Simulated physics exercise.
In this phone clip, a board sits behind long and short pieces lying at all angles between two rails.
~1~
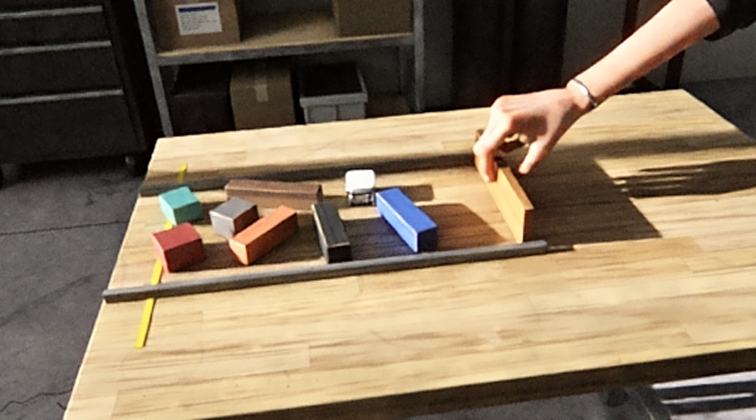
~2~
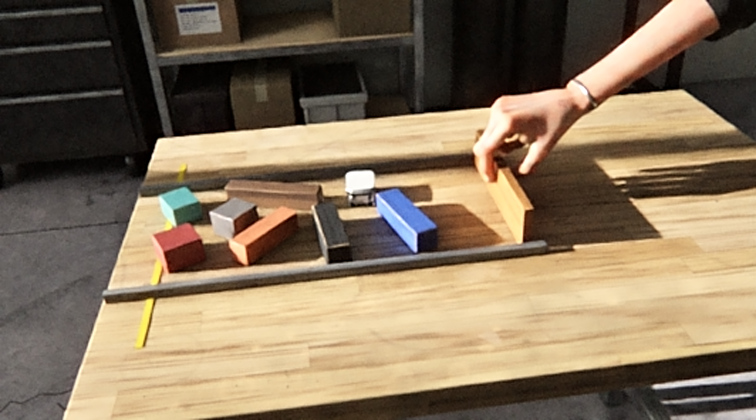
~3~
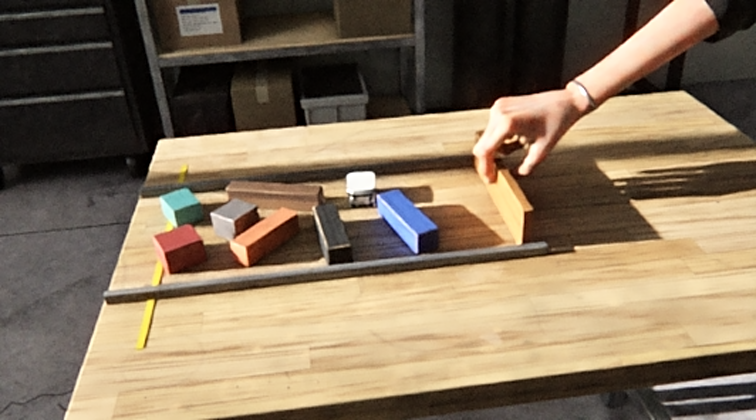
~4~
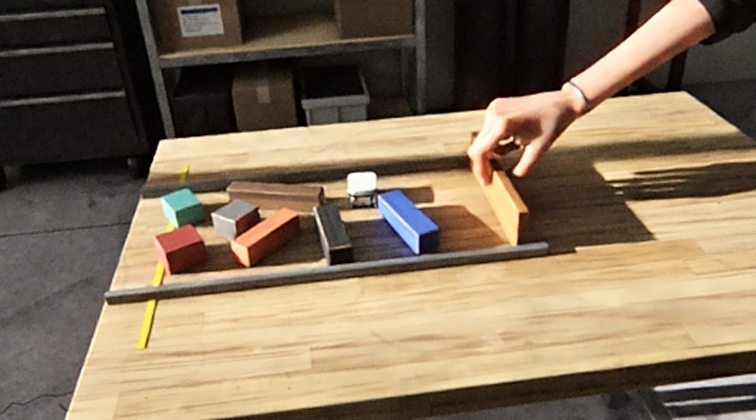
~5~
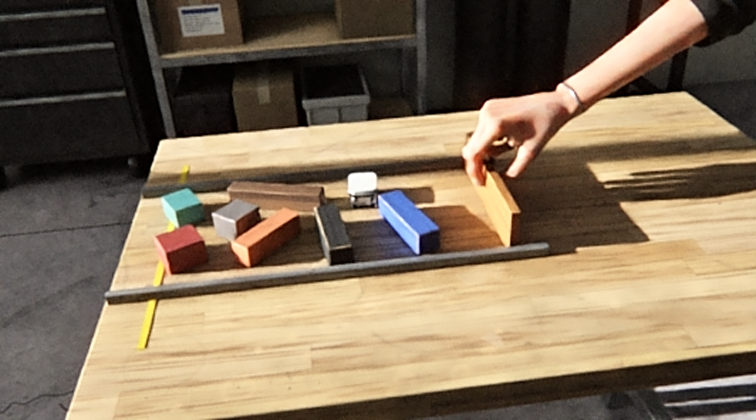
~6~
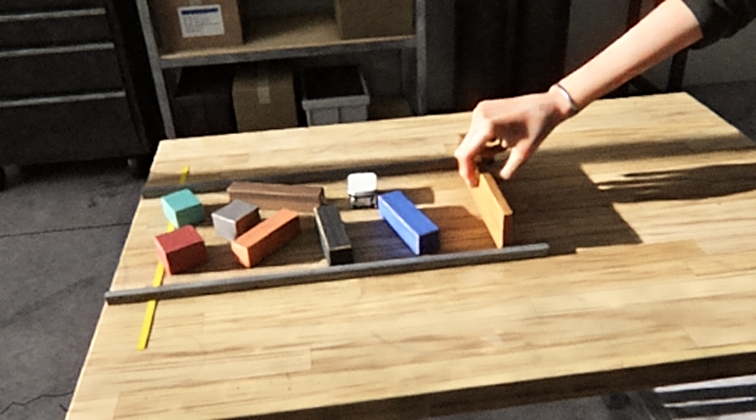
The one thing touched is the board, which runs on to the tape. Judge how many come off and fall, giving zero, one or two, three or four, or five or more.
The number going over the edge will be five or higher.
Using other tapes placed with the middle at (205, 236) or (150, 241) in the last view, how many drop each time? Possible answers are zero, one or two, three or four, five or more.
For each in order, one or two and 5 or more.
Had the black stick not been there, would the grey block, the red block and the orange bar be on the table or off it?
So the grey block goes down, the red block goes down and the orange bar keeps its place.
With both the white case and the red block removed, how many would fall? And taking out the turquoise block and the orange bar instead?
Going first to second: 2 and 3.
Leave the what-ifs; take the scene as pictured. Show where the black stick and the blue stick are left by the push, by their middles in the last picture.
In order, first (120, 260), then (149, 249).
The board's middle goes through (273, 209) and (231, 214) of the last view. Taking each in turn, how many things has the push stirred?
At first I count 8, and then 8.
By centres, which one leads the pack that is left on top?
It's the black stick that ends up nearest.
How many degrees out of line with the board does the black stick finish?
Around 0 degrees.
A little later, none off yet; turquoise block at rest near (183, 208); red block at rest near (181, 249); grey block at rest near (238, 221).
Next, none off yet; turquoise block at rest near (179, 209); red block at rest near (181, 249); grey block shifted a little near (220, 220).
Later still, none off yet; turquoise block shifted about its own width near (136, 215); red block shifted about its own width near (119, 255); grey block shifted well along near (156, 226).
When it is over, the number that fall off is five or more; down, brown stick, orange bar, grey block, red block and turquoise block.
